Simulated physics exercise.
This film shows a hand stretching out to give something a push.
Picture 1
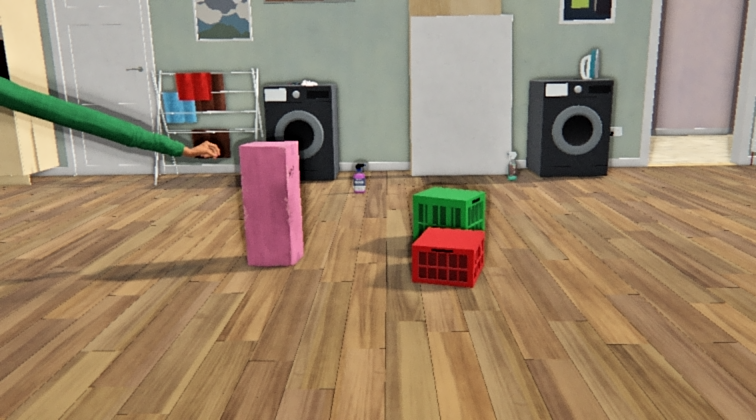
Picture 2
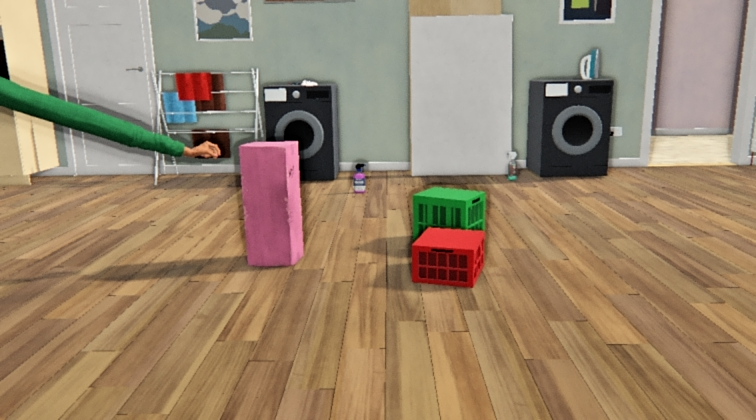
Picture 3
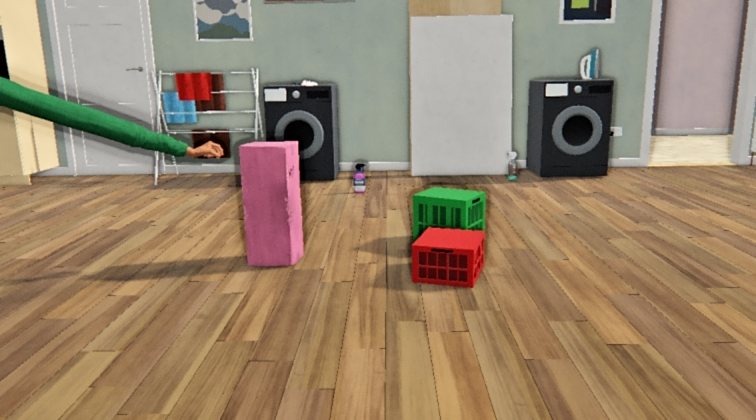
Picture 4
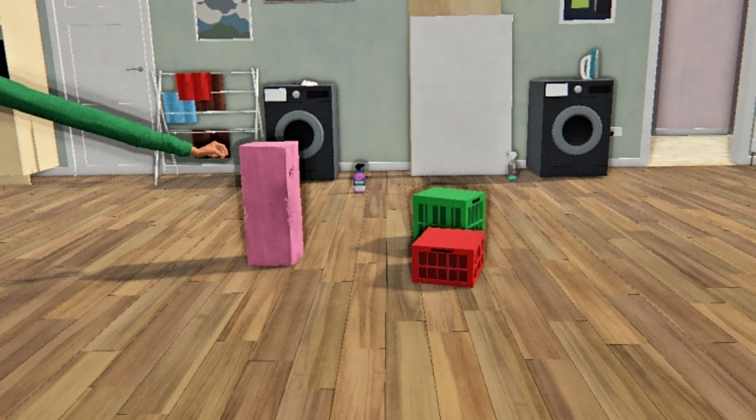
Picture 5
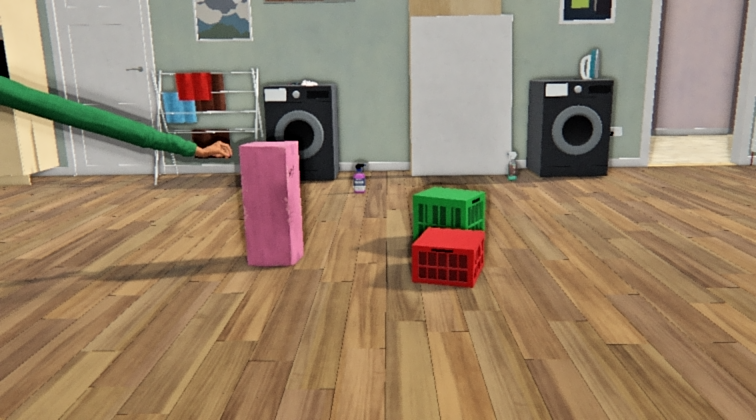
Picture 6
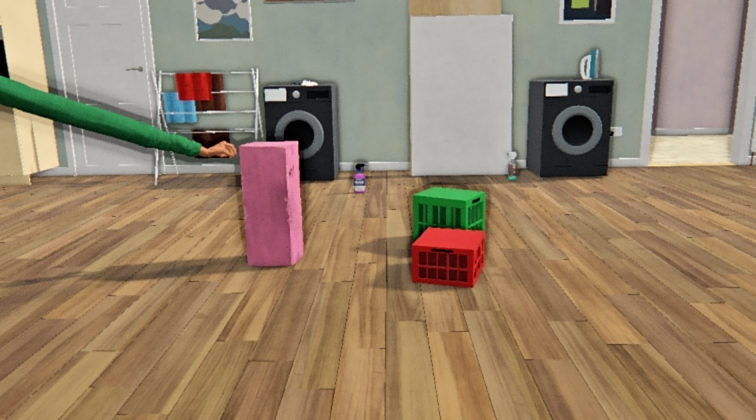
In the video, a green-sleeved arm extends from the left and its hand moves slightly right toward the top of an upright pink box, while the box and the green and red crates on the wooden floor stay still.
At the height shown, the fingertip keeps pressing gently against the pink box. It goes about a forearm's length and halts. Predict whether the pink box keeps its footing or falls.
Mind you, it fails to stay erect there.
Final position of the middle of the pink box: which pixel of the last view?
It winds up at roughly (359, 241).
Then, 0.90 s on from there, pink box turned 21° from how it was put near (295, 199).
Then, 1.40 s on from there, pink box turned 50° from how it was put near (326, 208).
In the end, toppled on the floor, pink box. At the end, from the last picture's camera, pink box near (359, 241).
